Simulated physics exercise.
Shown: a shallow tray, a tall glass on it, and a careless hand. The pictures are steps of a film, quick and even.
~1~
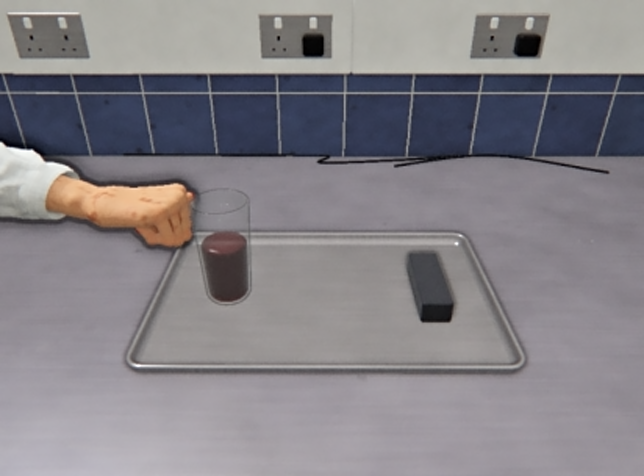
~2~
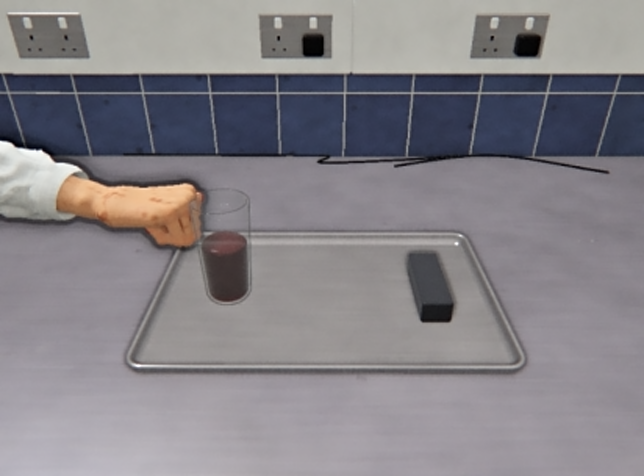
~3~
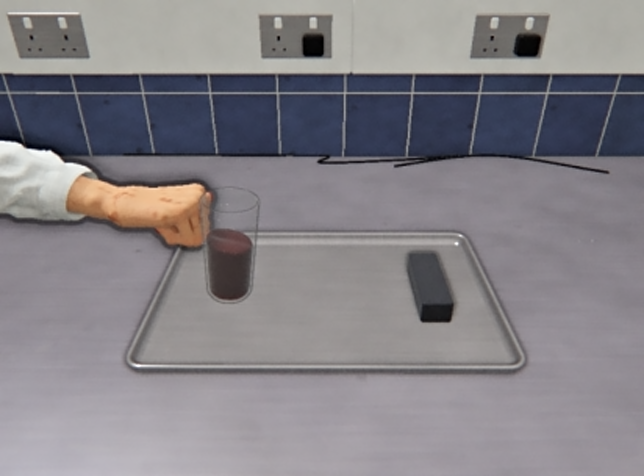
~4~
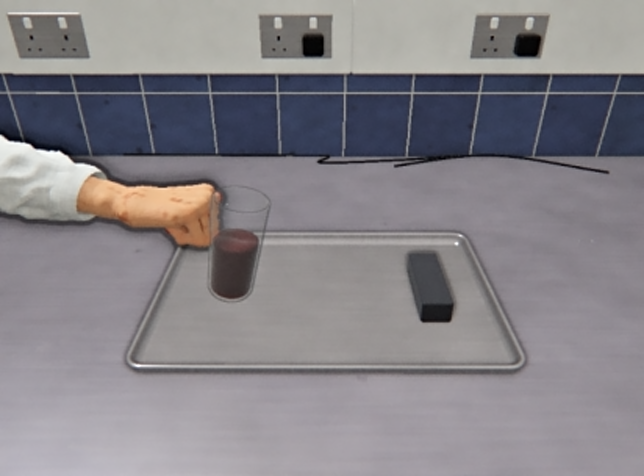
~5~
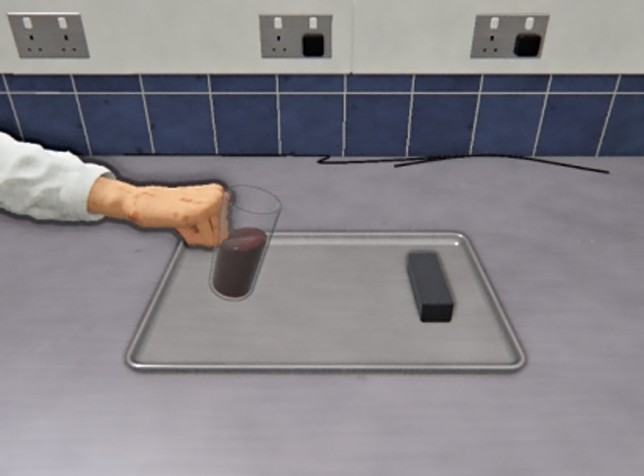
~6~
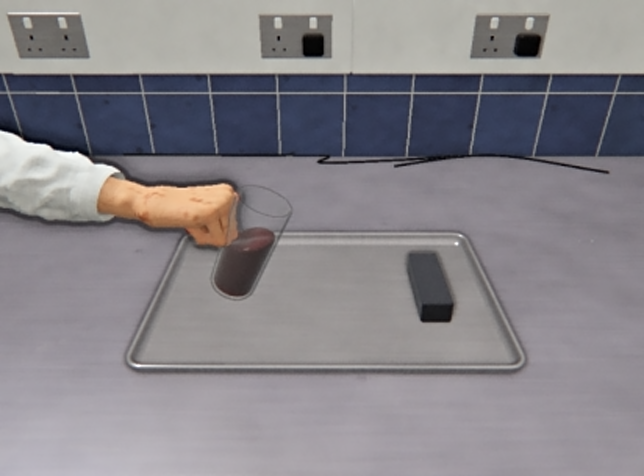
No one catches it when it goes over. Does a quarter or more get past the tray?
No, less than a quarter gets past it.
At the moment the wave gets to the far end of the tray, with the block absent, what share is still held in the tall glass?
Roughly 65 %, give or take.
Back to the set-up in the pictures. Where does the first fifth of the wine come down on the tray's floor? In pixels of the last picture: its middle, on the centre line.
Around (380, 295).
A moment on, the tall glass is falling and 100 per cent is in the glass, 0 on the tray and 0 above or beyond its rim.
Next, the tall glass is falling and 100 per cent is in the glass, 0 on the tray and 0 above or beyond its rim.
Then the tall glass lies on its side and 75 per cent is in the glass, 15 on the tray and 10 above or beyond its rim.
Later the tall glass lies on its side and 35 per cent is in the glass, 52 on the tray and 13 above or beyond its rim.
In the end 94 per cent is held by tray and glass, 6 is off the tray.
